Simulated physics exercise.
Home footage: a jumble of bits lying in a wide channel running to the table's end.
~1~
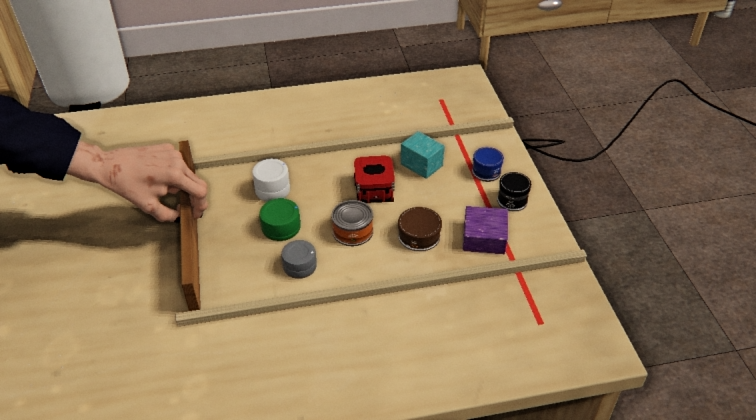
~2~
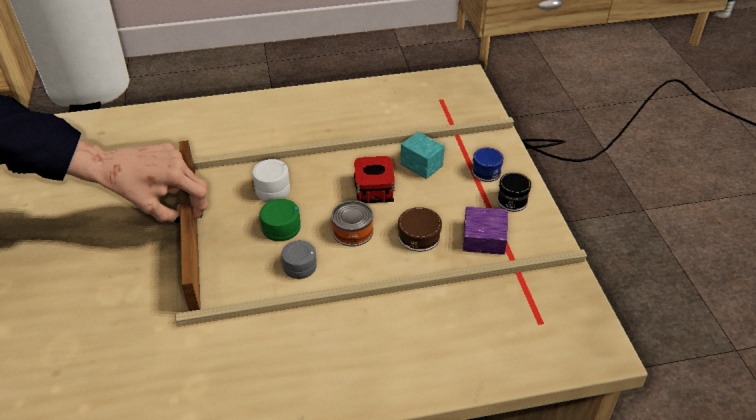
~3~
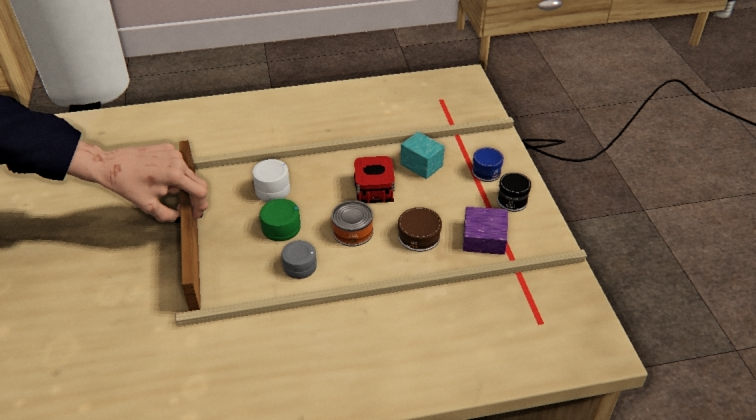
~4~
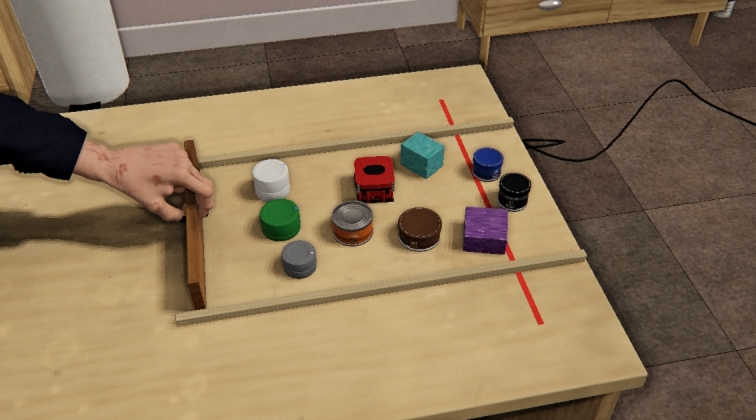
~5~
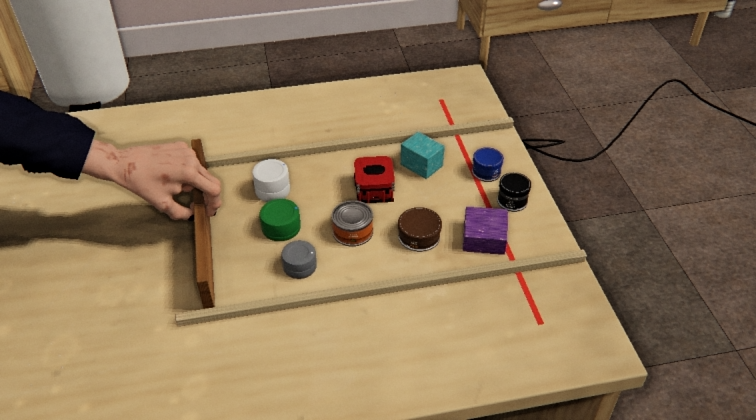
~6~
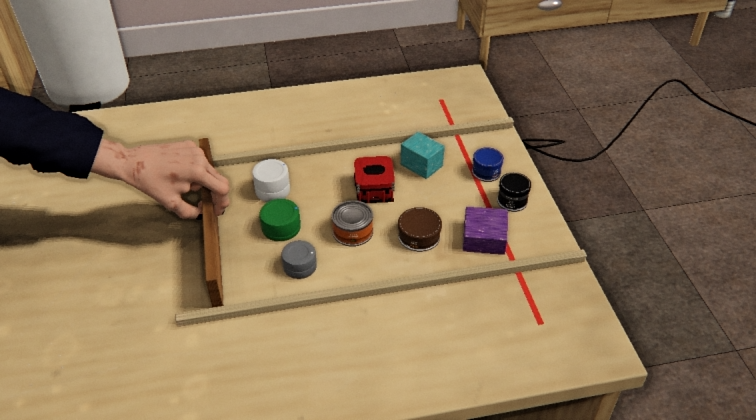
The clip opens on a wooden table where colourful pots, lids and blocks sit between two rails, with a hand gripping an upright board at the left. The board stays still at first, then the hand slides it slightly rightward, narrowing the gap to the unmoving objects.
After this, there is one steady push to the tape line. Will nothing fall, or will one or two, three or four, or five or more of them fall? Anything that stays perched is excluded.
The push will send just one or two off the table.
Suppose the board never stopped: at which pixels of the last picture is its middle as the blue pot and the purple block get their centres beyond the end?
Roughly at (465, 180) and roughly at (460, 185).
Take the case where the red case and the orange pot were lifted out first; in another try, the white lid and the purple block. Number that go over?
The first removal gives 0, the second gives 0.
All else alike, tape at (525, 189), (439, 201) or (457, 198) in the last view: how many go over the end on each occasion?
Per try: 6; 0; 0.
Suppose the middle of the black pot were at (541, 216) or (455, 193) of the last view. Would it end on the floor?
First spot: Gone; second: Safe.
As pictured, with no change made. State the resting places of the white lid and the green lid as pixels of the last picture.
Okay, so first (483, 146), and next (502, 186).
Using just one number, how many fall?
The total comes to 2.
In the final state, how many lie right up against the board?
Counting them up gives 4.
Soon after, none off yet; black pot at rest near (514, 192); blue pot at rest near (488, 164); purple block at rest near (485, 230).
In the end, the number that fall off is one or two; gone, purple block and blue pot.
